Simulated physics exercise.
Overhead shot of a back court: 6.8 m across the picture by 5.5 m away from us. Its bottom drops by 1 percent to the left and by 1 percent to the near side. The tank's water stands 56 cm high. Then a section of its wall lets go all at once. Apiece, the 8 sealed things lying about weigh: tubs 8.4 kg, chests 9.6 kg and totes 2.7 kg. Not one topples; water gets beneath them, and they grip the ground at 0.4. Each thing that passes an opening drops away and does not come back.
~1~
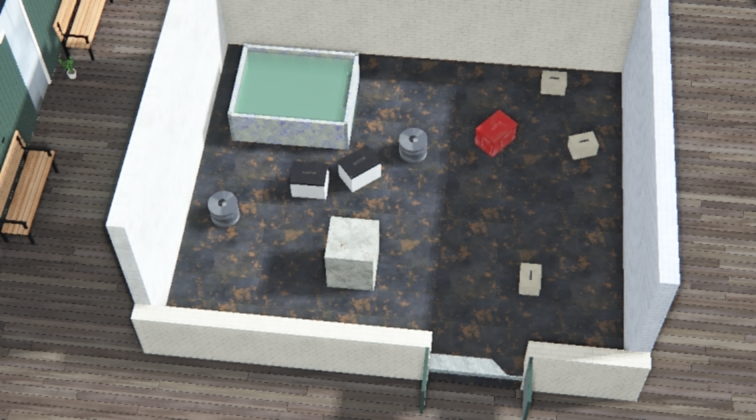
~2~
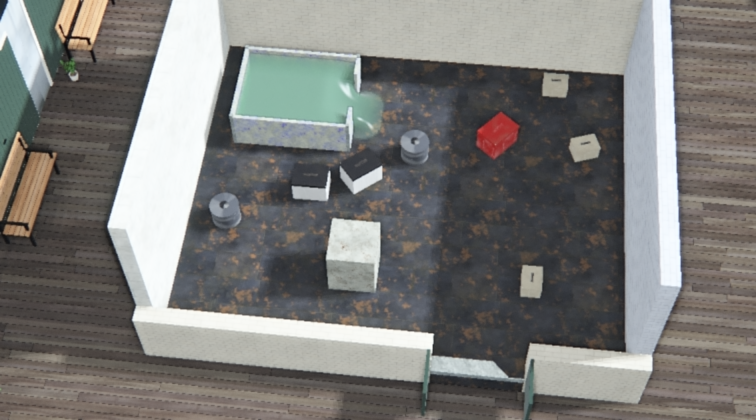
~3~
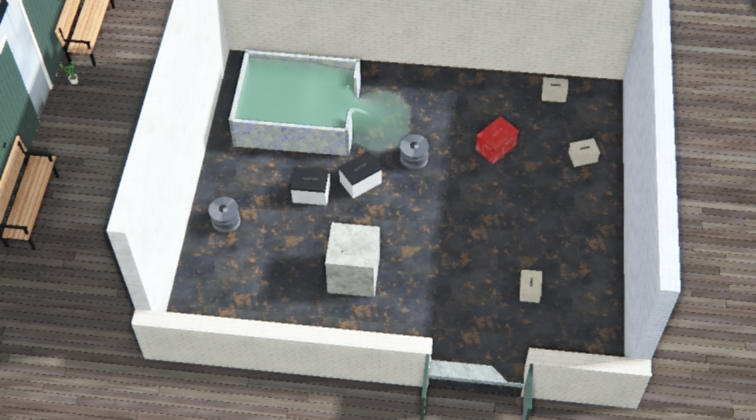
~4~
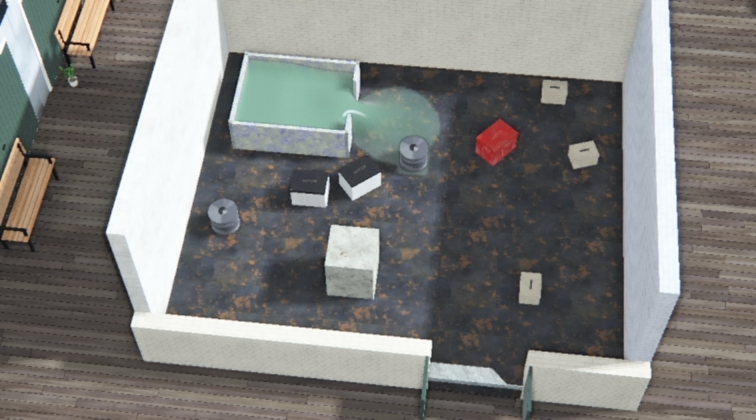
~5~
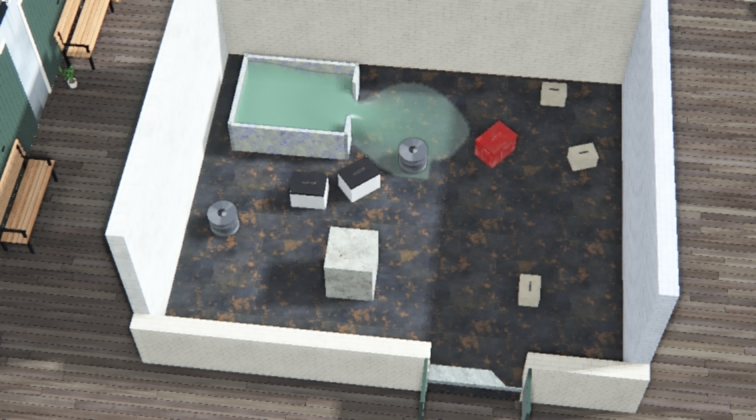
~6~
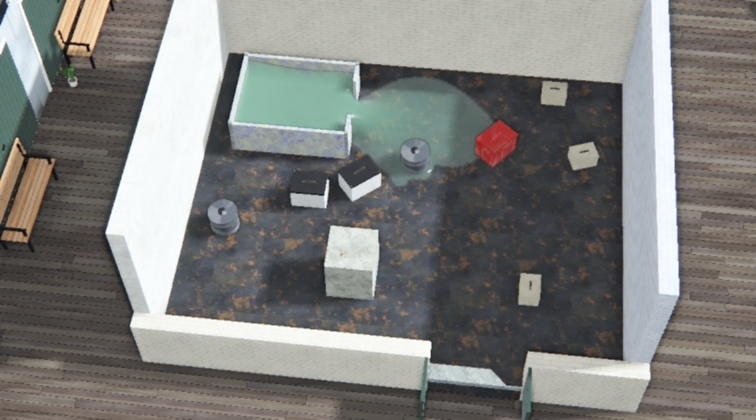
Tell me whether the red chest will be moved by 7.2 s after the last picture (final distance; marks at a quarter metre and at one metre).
I'm guessing it covers a long distance.
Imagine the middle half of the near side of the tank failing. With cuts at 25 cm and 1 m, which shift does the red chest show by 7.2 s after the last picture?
Afterwards the red chest stays almost motionless.
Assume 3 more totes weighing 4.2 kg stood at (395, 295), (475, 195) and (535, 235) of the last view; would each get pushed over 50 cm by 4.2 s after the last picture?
Order as asked - not as far, farther, farther.
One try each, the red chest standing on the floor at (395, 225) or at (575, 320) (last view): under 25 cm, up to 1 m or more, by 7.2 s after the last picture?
From the first place it is barely disturbed; from the second it goes well off.
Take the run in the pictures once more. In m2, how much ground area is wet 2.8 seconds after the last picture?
I'd estimate close to 23 m2.
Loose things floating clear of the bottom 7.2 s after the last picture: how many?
By my count, 2.
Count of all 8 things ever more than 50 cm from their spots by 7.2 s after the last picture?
The number is 5.
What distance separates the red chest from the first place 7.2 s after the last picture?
Around 350 cm from where it started.
Then, 0.9 s after the last picture the red chest is near (561, 159), 1.1 m from its start, aground; 0 of 8 are out; 0 afloat.
Then, 2.8 s after the last picture the red chest is near (605, 212), 2.1 m from its start, afloat; 0 of 8 are out; 3 afloat.
Then, 4.8 s after the last picture the red chest is near (582, 327), 3.6 m from its start, afloat; 0 of 8 are out; 4 afloat.
Then, 7.2 s after the last picture the red chest is near (543, 338), 3.7 m from its start, afloat; 2 of 8 are out; 2 afloat.
